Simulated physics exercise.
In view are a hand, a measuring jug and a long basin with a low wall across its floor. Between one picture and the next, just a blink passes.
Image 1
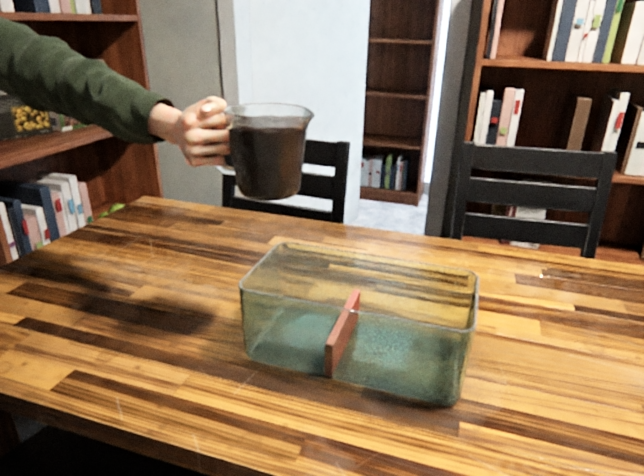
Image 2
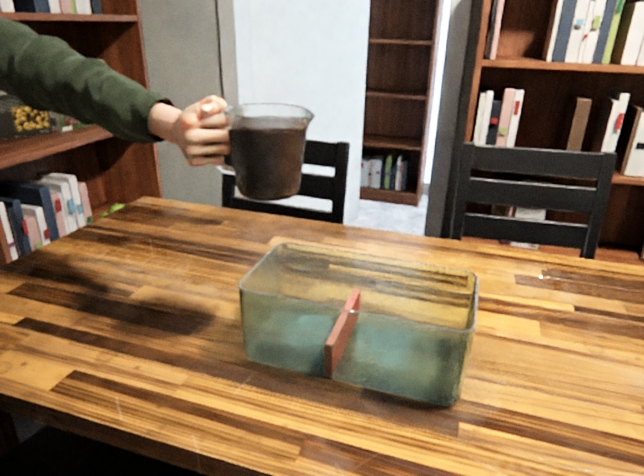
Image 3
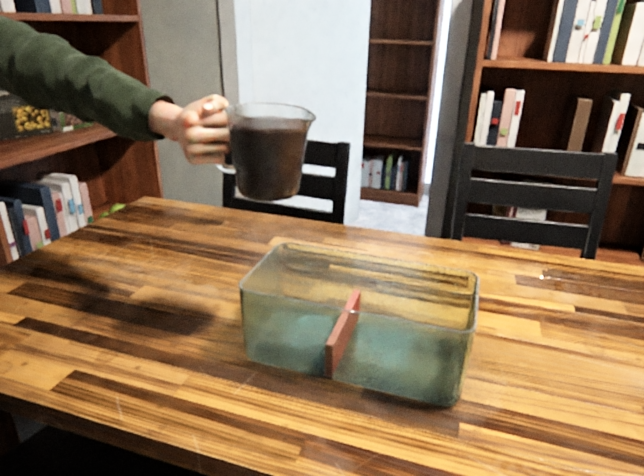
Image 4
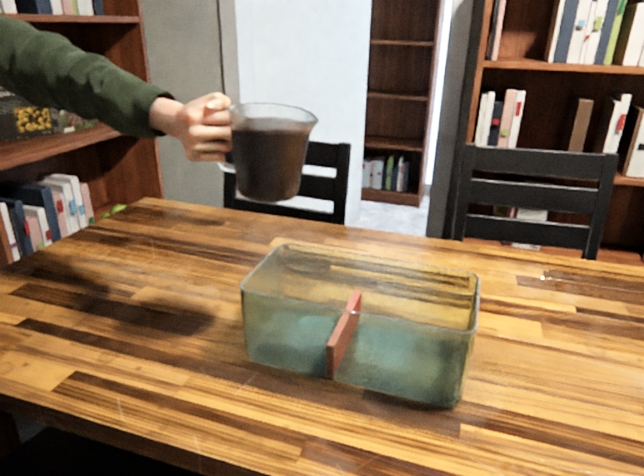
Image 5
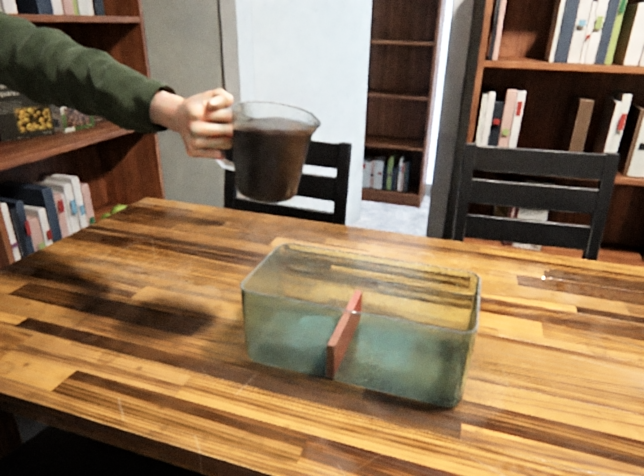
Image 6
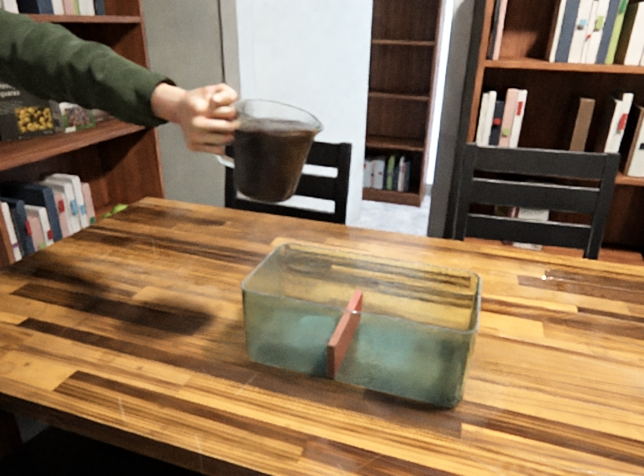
A hand held a measuring jug of dark coffee above a wooden table, up and to the left of a long glass basin with a low red wall, then tilted it slightly to the right.
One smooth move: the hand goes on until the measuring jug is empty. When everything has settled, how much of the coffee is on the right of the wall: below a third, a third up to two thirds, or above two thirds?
Higher than two thirds.
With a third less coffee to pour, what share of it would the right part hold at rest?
About 90 percent.
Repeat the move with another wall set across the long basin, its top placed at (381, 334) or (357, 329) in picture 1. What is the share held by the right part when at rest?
That'd be about 20 percent for the first and about 80 percent for the other.
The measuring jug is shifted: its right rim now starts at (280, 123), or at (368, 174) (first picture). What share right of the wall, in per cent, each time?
20 % and 100 %.
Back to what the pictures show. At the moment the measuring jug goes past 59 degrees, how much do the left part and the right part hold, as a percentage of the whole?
You'd find 0 per cent on the left and 5 per cent on the right.
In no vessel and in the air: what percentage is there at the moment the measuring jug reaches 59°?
Around 15 %.
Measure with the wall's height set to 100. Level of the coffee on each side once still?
About 0 on the left and about 40 on the right.
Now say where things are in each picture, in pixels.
It leans 0°; its right rim is at (313, 115); the coffee meets the walls at (236, 119) and (305, 125); the long basin's rim runs from (260, 263) to (477, 301); the wall's top is at (345, 315), in the first picture.
It leans 1°; its right rim is at (314, 116); the coffee meets the walls at (236, 119) and (305, 126), in the second picture.
It leans 2°; its right rim is at (315, 117); the coffee meets the walls at (237, 120) and (307, 127), in the third picture.
It leans 5°; its right rim is at (318, 121); the coffee meets the walls at (239, 121) and (309, 128), in the fourth picture.
It leans 8°; its right rim is at (320, 124); the coffee meets the walls at (241, 121) and (313, 129), in the fifth picture.
It leans 12°; its right rim is at (323, 129); the coffee meets the walls at (244, 122) and (317, 129), in the sixth picture.
A moment on, the measuring jug is tipped part way and 78 per cent is still to pour, 0 is left of the wall and 5 right of it.
Next, the measuring jug is tipped on its side and 28 per cent is still to pour, 1 is left of the wall and 50 right of it.
Then the measuring jug is tipped on its side and 2 per cent is still to pour, 4 is left of the wall and 89 right of it.
Later the measuring jug is tipped on its side and 0 per cent is still to pour, 6 is left of the wall and 93 right of it.
Finally, 6 per cent lies left of the wall, 93 right of it and 1 outside.
